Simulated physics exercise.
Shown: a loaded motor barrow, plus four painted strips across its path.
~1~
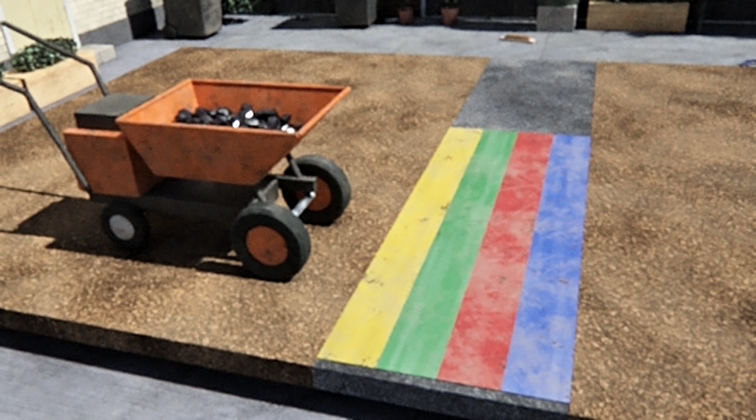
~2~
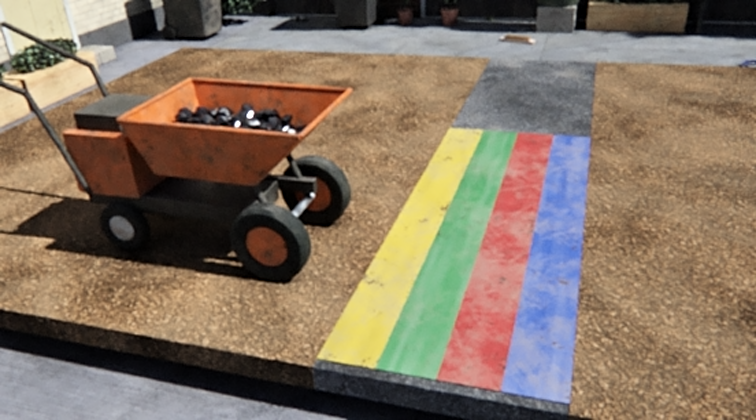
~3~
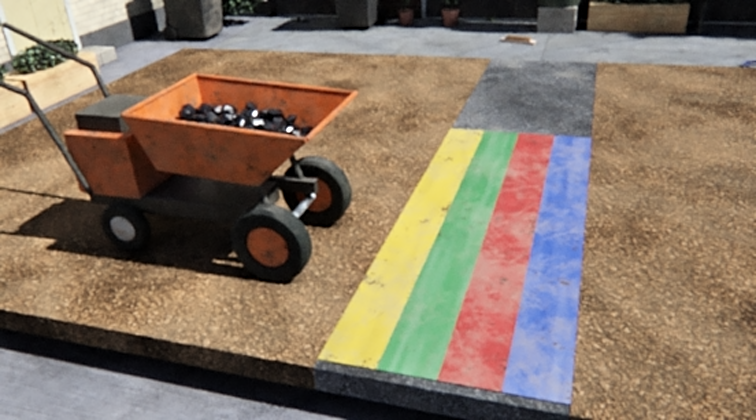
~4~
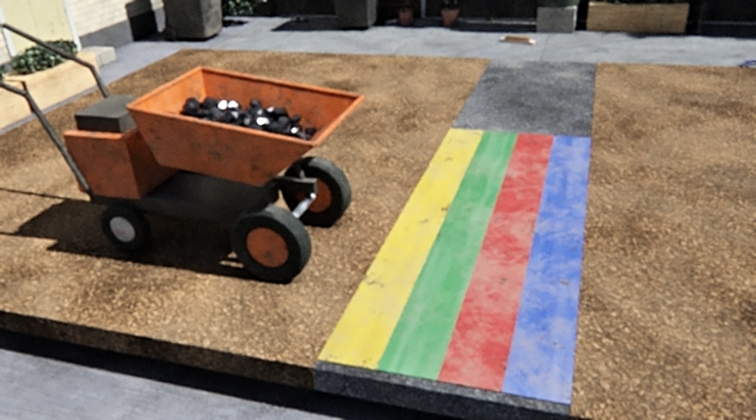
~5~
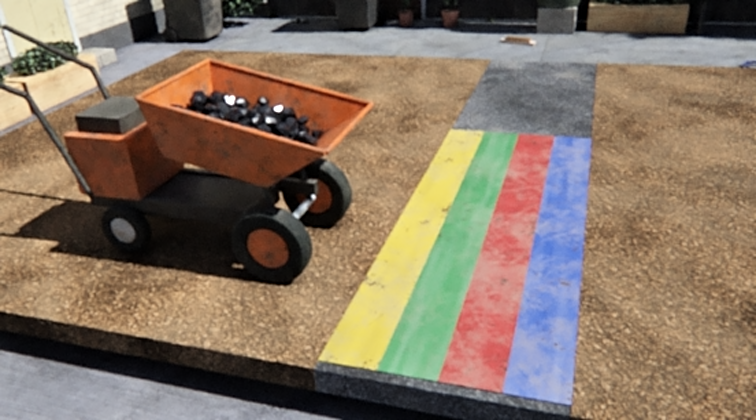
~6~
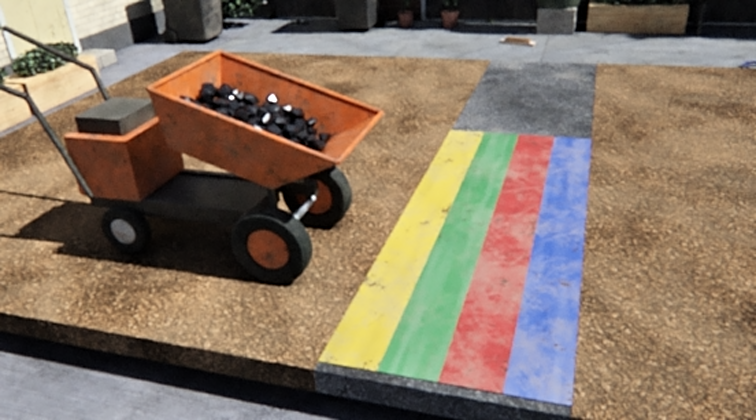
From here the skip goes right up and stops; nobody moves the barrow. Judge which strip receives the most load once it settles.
The strip receiving the most is the green one.
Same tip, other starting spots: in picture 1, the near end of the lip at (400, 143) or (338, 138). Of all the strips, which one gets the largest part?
Case 1 - the blue one; case 2 - the red one.
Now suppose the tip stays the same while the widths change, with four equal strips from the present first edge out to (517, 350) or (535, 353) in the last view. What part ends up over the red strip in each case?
In turn, 30 and 30 in a hundred.
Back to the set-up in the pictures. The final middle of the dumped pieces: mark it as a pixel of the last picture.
Close to (459, 264) in the last picture.
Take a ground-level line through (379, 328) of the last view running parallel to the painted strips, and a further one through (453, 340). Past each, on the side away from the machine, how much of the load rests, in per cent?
About 80 and 30 %.
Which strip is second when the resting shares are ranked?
I'd say the red strip.
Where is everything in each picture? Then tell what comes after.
Lip of the skip at (298, 135), level; top of the load at (220, 122), lumps of coal; yellow strip at (368, 319); green strip at (423, 327); red strip at (481, 337); blue strip at (542, 346), in the first picture.
Lip of the skip at (300, 137), level; top of the load at (221, 122), in the second picture.
Lip of the skip at (306, 140), tipped barely; top of the load at (225, 121), in the third picture.
Lip of the skip at (314, 145), tipped a little; top of the load at (206, 125), in the fourth picture.
Lip of the skip at (326, 153), tipped a little; top of the load at (212, 109), in the fifth picture.
Lip of the skip at (338, 163), tipped clearly; top of the load at (218, 110); yellow strip at (370, 322); green strip at (425, 330); red strip at (483, 339); blue strip at (544, 349), in the sixth picture.
Soon, skip tipped steeply; all in the skip.
A while on, skip tipped right over; about two thirds in the skip; a stray few over the yellow strip; about a third over the green strip; a stray few over the red strip.
Towards the end, skip tipped right over; a small part in the skip; a small part over the yellow strip; about half over the green strip; about a quarter over the red strip; a small part over the blue strip; a stray few off the paint.
Finally, skip tipped right over; a small part in the skip; a small part over the yellow strip; about half over the green strip; about a quarter over the red strip; a small part over the blue strip; a stray few off the paint.
